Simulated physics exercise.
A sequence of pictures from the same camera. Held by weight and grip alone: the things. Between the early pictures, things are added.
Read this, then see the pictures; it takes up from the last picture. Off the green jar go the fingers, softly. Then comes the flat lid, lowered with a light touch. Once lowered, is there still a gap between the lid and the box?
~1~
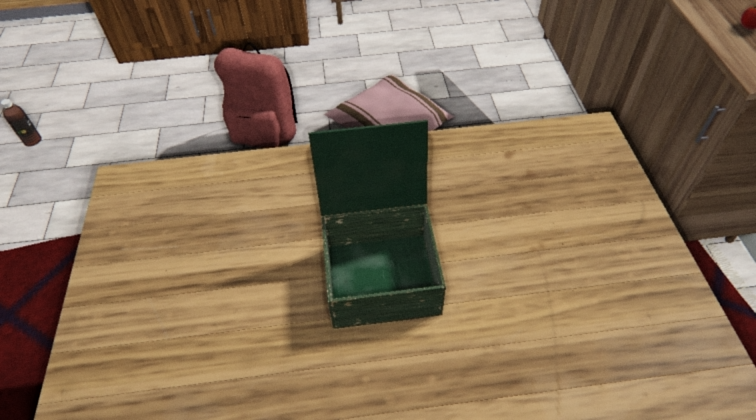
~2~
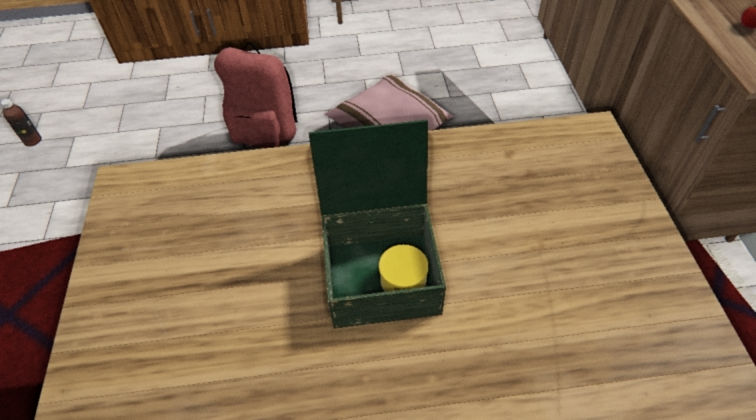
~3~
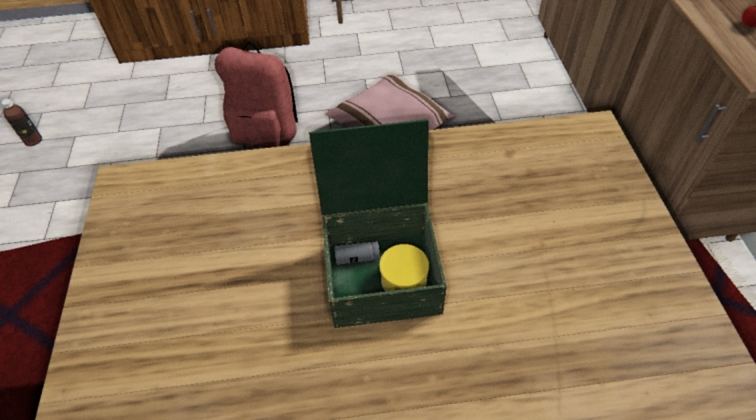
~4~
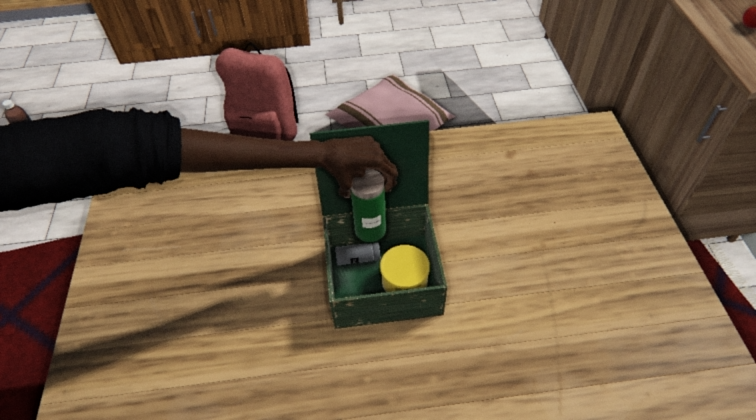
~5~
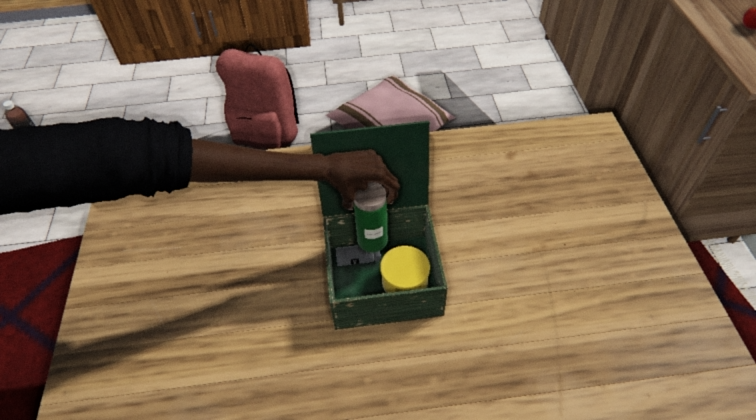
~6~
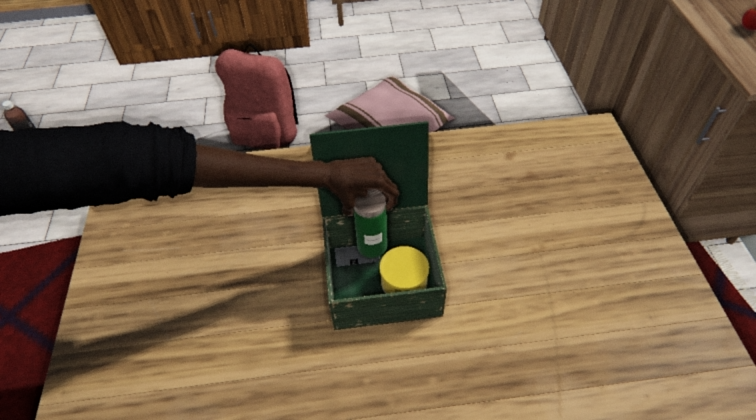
Closed.
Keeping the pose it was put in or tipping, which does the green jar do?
By the end it has leaned over.
Then, 0.50 s past the last view, green jar on its side near (362, 278); grey shaker displaced a little; yellow tub displaced a little.
Then, 1.20 s past the last view, lid starting down; green jar on its side near (349, 283); grey shaker displaced a little; yellow tub displaced a little.
Then, 1.70 s past the last view, lid 48° above the rim; green jar on its side near (350, 283); grey shaker displaced a little; yellow tub displaced a little.
Then, 2.00 s past the last view, lid 13° above the rim; green jar on its side near (350, 283); grey shaker displaced a little; yellow tub displaced a little.
Finally, lid shut; down or leaning hard in the box, green jar; the other 2 still in place. Final places as the last picture's camera would see them, green jar near (350, 283).
